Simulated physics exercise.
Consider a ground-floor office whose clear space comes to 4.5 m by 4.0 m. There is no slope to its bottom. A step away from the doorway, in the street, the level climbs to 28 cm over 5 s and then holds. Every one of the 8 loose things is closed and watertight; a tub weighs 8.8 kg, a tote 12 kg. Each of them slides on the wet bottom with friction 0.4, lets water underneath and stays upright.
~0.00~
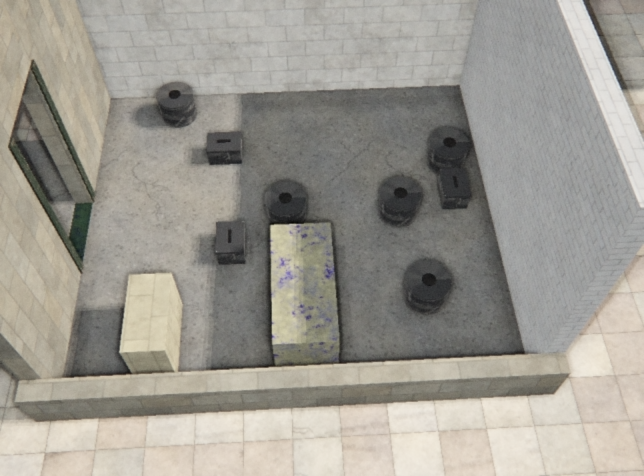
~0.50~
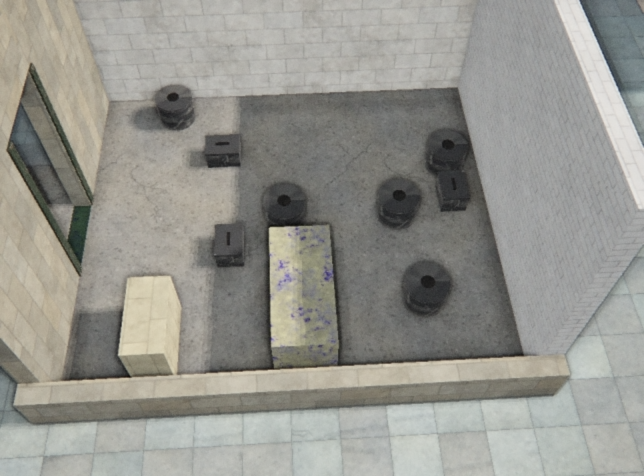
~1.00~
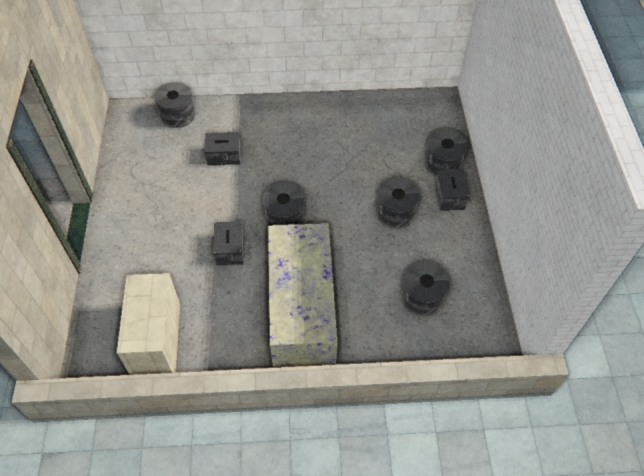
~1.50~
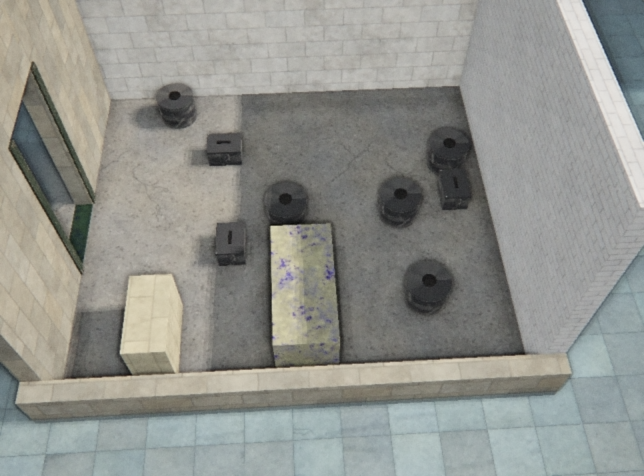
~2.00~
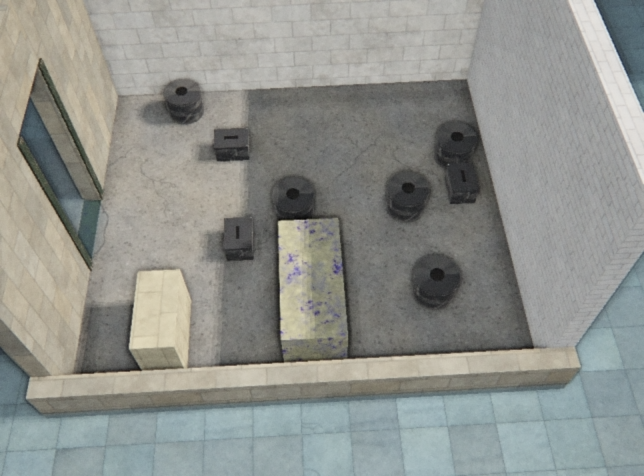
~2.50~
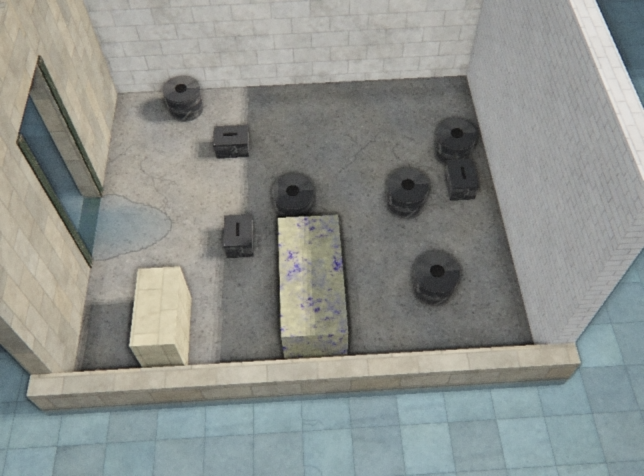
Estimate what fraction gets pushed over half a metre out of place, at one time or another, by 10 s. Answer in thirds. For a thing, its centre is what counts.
One to two thirds.
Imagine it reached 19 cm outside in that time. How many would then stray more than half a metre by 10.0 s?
Count under that change: 1.
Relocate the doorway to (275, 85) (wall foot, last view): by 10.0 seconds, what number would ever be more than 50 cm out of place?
You'd get 5 in that case.
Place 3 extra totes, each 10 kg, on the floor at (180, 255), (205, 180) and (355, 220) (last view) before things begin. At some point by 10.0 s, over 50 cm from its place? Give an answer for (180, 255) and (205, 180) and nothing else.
Above the limit, then above the limit.
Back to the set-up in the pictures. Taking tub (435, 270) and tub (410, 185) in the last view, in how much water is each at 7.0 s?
About 1 and 4 cm.
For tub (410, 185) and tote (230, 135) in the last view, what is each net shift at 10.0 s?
They've ended up 100 cm and 0 cm away, in that order.
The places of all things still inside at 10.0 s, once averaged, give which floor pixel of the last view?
Around (372, 205).
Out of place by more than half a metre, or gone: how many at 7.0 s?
Tally: 2.
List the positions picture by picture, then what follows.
A tub at (175, 95), on the bottom; a tote at (455, 182) rests on the ground; water covers 0.0 m2; 0 of 8 have shifted, in the first frame.
A tub at (173, 97), on the bottom; a tote at (454, 184), on the bottom; 0.0 m2 under water; 0 of 8 have shifted, in the second frame.
A tub at (173, 95), on the bottom; a tote at (453, 183) rests on the ground; water covers 0.0 m2; 0 of 8 have shifted, in the third frame.
A tub at (175, 96) rests on the ground; a tote at (455, 183) rests on the ground; water covers 0.0 m2; 0 of 8 have shifted, in the fourth frame.
A tub at (182, 91), on the bottom; a tote at (463, 177) rests on the ground; water covers 0.0 m2; 0 of 8 have shifted, in the fifth frame.
A tub at (181, 89) rests on the ground; a tote at (463, 173) rests on the ground; water covers 0.5 m2; 0 of 8 have shifted, in the sixth frame.
After 3.5 s 0 of 8 are over 50 cm from their spots; 0 afloat.
After 4.5 s 0 of 8 are over 50 cm from their spots; 0 afloat.
After 7.0 s 2 of 8 are over 50 cm from their spots; 0 afloat.
After 10.0 s 4 of 8 are over 50 cm from their spots, and 4 have been at some point; 2 afloat.
